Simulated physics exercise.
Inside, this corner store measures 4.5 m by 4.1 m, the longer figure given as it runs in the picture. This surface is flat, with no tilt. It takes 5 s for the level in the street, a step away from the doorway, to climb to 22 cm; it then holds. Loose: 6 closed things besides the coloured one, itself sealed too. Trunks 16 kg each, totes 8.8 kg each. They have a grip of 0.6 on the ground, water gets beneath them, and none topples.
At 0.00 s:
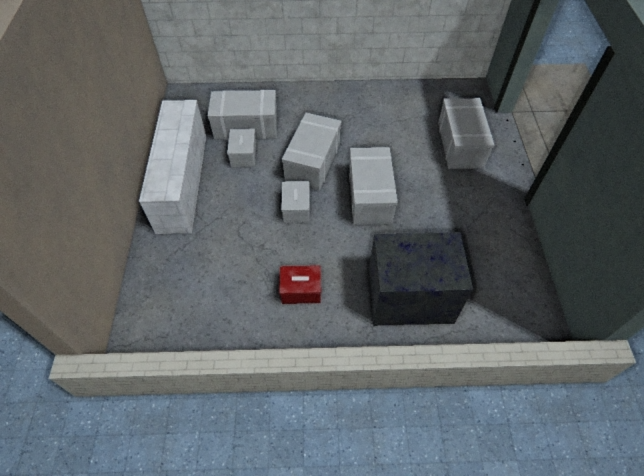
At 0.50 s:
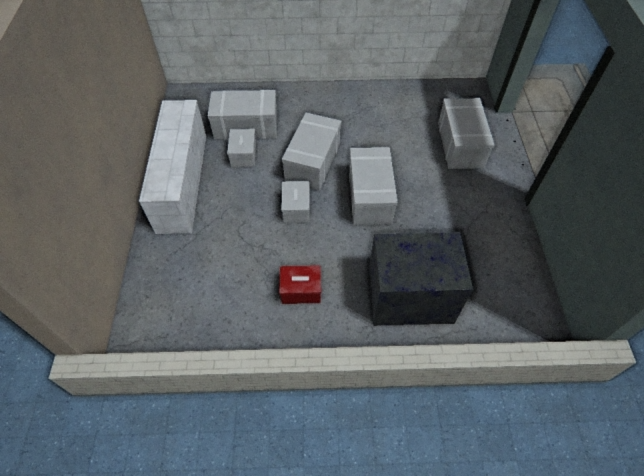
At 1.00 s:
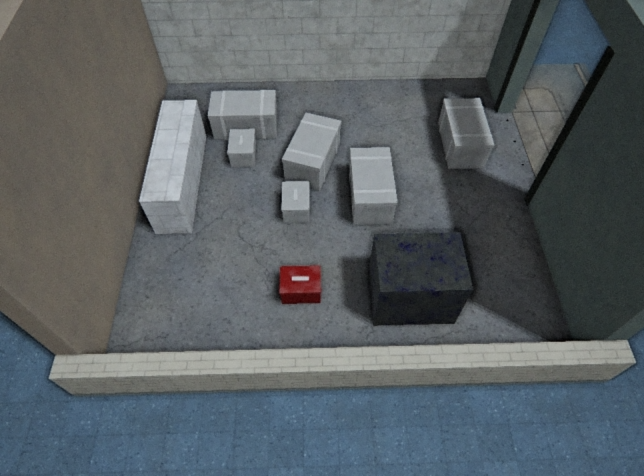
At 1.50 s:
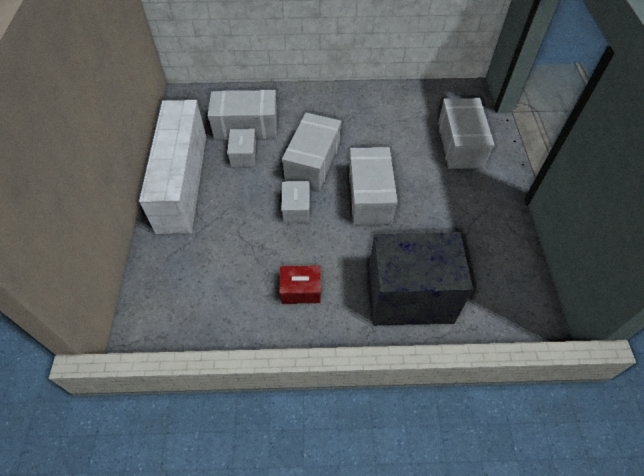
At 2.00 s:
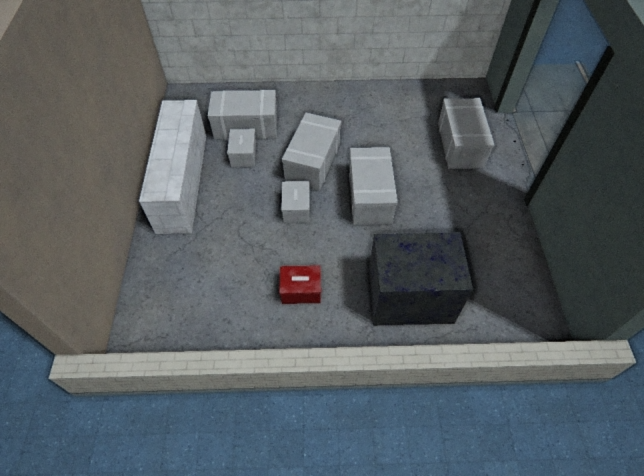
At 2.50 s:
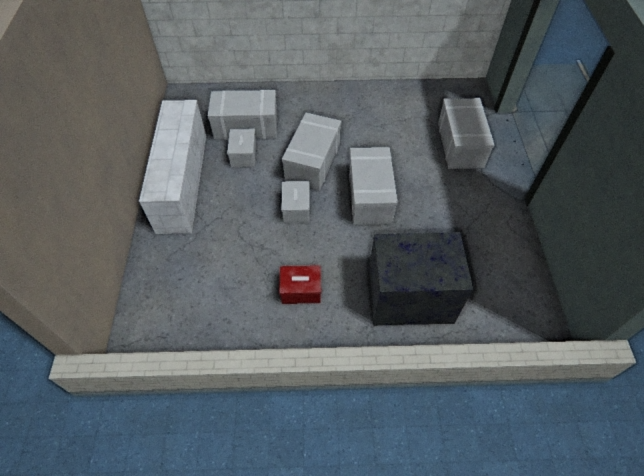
The video shows a walled room from above, with pale boxes, a small red box and a large dark block standing still while bluish water outside darkens slightly and gradually spreads over the tan tiles at the right-hand doorway.
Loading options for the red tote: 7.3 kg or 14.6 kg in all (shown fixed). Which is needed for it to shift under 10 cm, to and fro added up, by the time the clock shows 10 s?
I expect that only the higher weight holds it.
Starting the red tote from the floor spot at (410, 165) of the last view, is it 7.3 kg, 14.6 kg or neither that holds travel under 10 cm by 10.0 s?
Outcome - failure with both.
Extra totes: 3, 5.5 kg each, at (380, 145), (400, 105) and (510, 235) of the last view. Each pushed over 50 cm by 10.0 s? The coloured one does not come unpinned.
Above the mark, above the mark, below the mark.
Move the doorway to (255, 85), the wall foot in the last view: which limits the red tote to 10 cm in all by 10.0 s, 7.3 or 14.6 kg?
Both fall short.
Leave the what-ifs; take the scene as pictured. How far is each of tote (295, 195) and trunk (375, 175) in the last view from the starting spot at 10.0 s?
200 cm, 250 cm.
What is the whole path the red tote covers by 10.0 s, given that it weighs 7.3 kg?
Roughly 100 cm.
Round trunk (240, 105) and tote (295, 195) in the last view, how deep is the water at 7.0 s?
Around 4 cm and 5 cm.
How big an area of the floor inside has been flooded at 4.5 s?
Roughly 4.5 m2.
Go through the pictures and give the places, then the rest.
The red tote at (300, 279), on the bottom; water covers 0.0 m2; 0 of 7 have shifted, in the first picture.
The red tote at (300, 279), on the bottom; 0.0 m2 under water; 0 of 7 have shifted, in the second picture.
The red tote at (300, 279) rests on the ground; 0.0 m2 under water; 0 of 7 have shifted, in the third picture.
The red tote at (300, 279) rests on the ground; water covers 0.0 m2; 0 of 7 have shifted, in the fourth picture.
The red tote at (300, 279), on the bottom; 0.0 m2 under water; 0 of 7 have shifted, in the fifth picture.
The red tote at (300, 279), on the bottom; 0.4 m2 under water; 0 of 7 have shifted, in the sixth picture.
After 3.5 s the red tote would be 0 cm from its start with 7.3 kg and 0 cm from its start with 14.6 kg; 0 cm of water round it then.
After 4.5 s the red tote would be 0 cm from its start with 7.3 kg and 0 cm from its start with 14.6 kg; 0 cm of water round it then.
After 7.0 s the red tote would be 19 cm from its start with 7.3 kg and 0 cm from its start with 14.6 kg; 6 cm of water round it then.
After 10.0 s the red tote would be 81 cm from its start with 7.3 kg and 0 cm from its start with 14.6 kg; 5 cm of water round it then.
